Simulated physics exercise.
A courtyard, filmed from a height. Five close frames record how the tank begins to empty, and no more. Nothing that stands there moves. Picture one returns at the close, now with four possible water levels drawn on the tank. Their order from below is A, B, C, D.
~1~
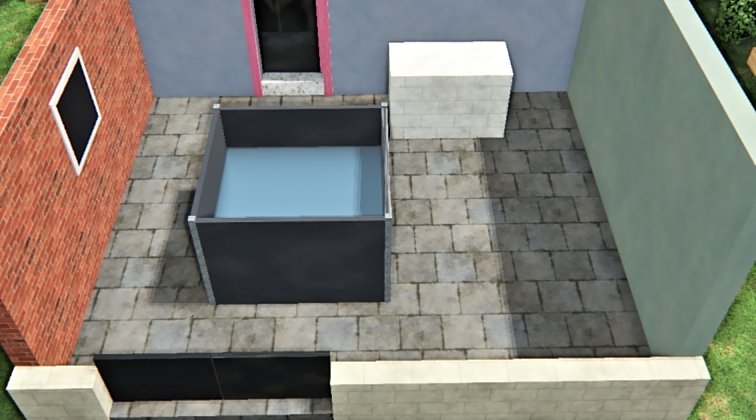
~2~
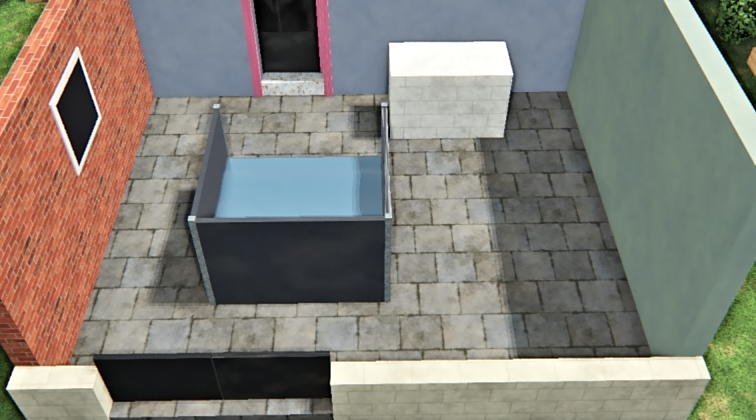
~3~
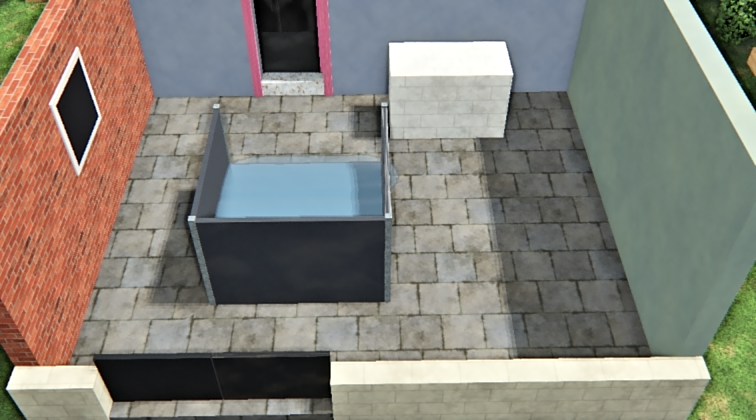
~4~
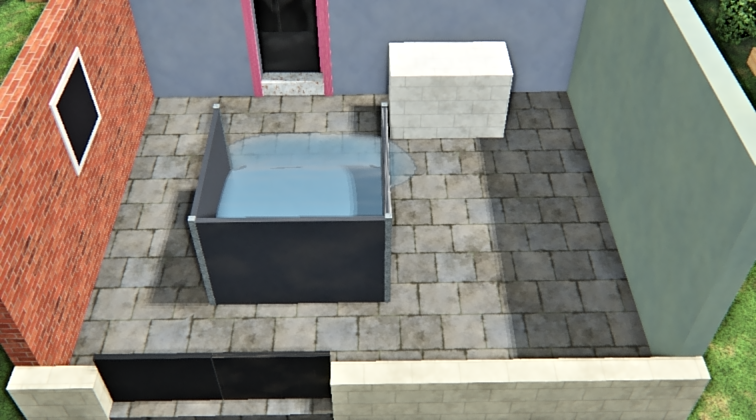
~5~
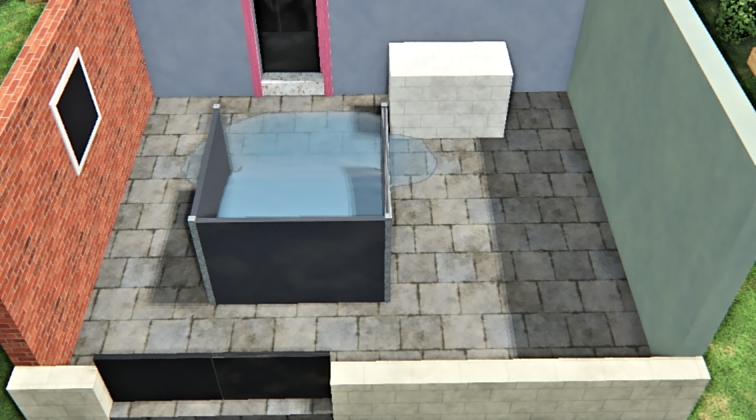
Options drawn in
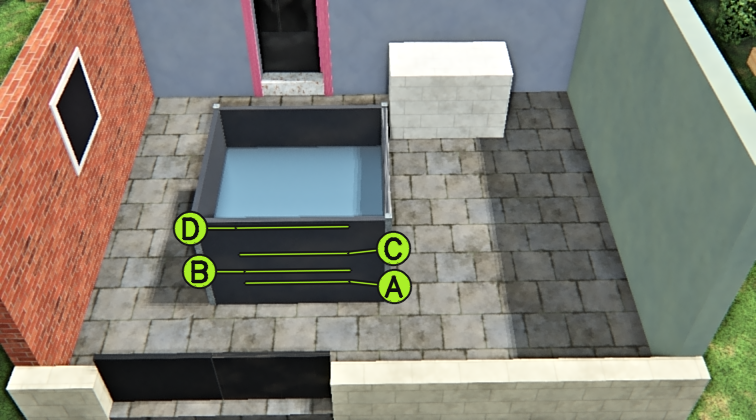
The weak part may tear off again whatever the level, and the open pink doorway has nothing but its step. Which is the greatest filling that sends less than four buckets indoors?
A is the one.
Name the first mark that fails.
That would be B.
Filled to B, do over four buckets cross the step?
Yes, that goes wrong.
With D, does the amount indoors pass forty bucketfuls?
Yes, it does.
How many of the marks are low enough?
One of the four.
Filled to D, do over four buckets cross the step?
Yes.
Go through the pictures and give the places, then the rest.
In the first frame, water in the tank at rest, its middle at (300, 197); foot of the pink doorway at (294, 95); shut gate at (215, 361).
In the second frame, water covers 2 % of the ground, its front hidden from here.
In the third frame, water covers 5 % of the ground, its front hidden from here.
In the fourth frame, water covers 10 % of the ground, its front hidden from here.
In the fifth frame, front seen at (418, 144), 16 % of the ground wet.
On the marked copy, A at (298, 282); B at (296, 270); C at (294, 254); D at (291, 227); from the bottom up A, B, C, D.
Choosing A, a splash gets over, under a bucket.
Choosing B, about 9 bucketfuls get in.
Choosing C, dozens of bucketfuls pour in.
Choosing D, dozens of bucketfuls pour in.
